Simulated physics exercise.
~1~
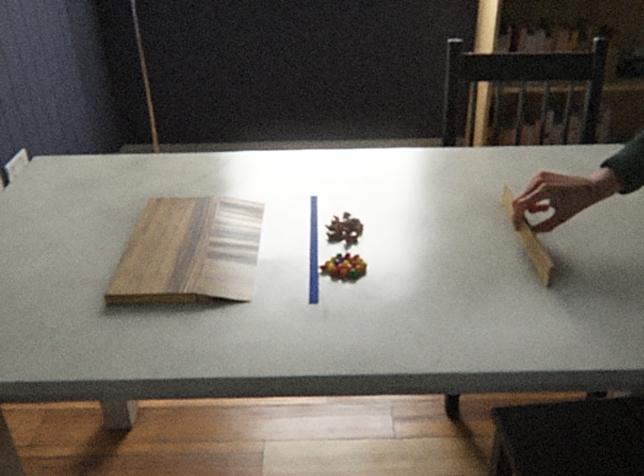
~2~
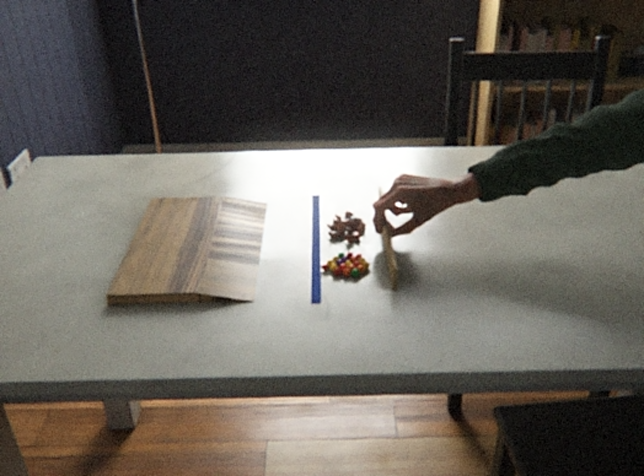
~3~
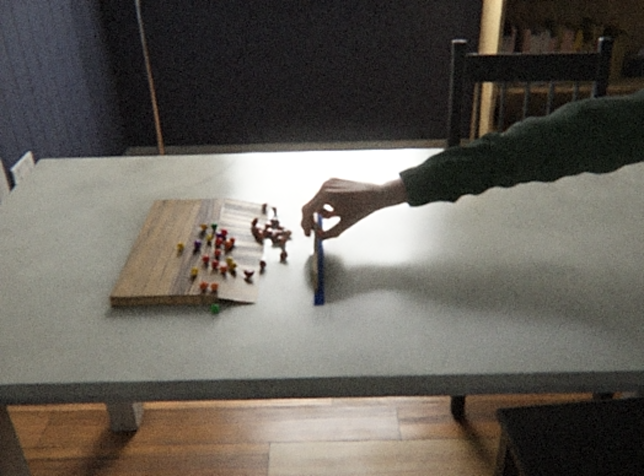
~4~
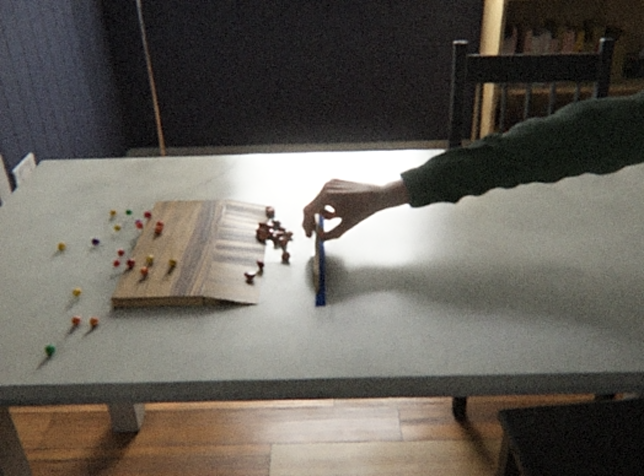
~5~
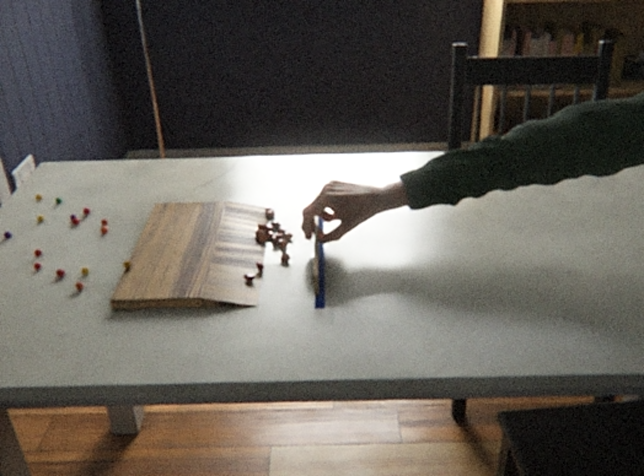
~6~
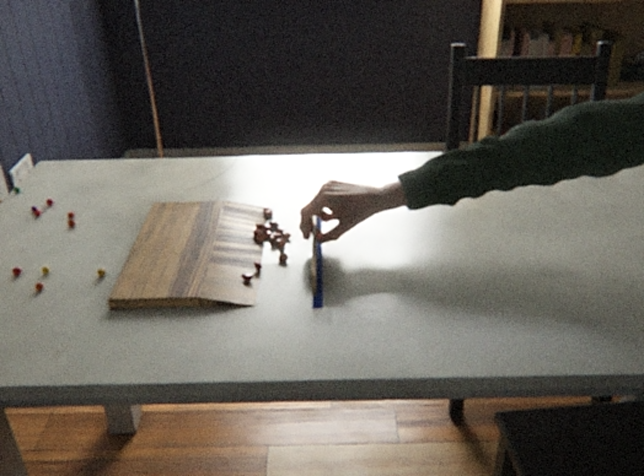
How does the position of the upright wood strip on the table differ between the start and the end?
At the start the strip stands toward the right side of the table, well away from the two piles. At the end it is farther left, held still at the blue tape.
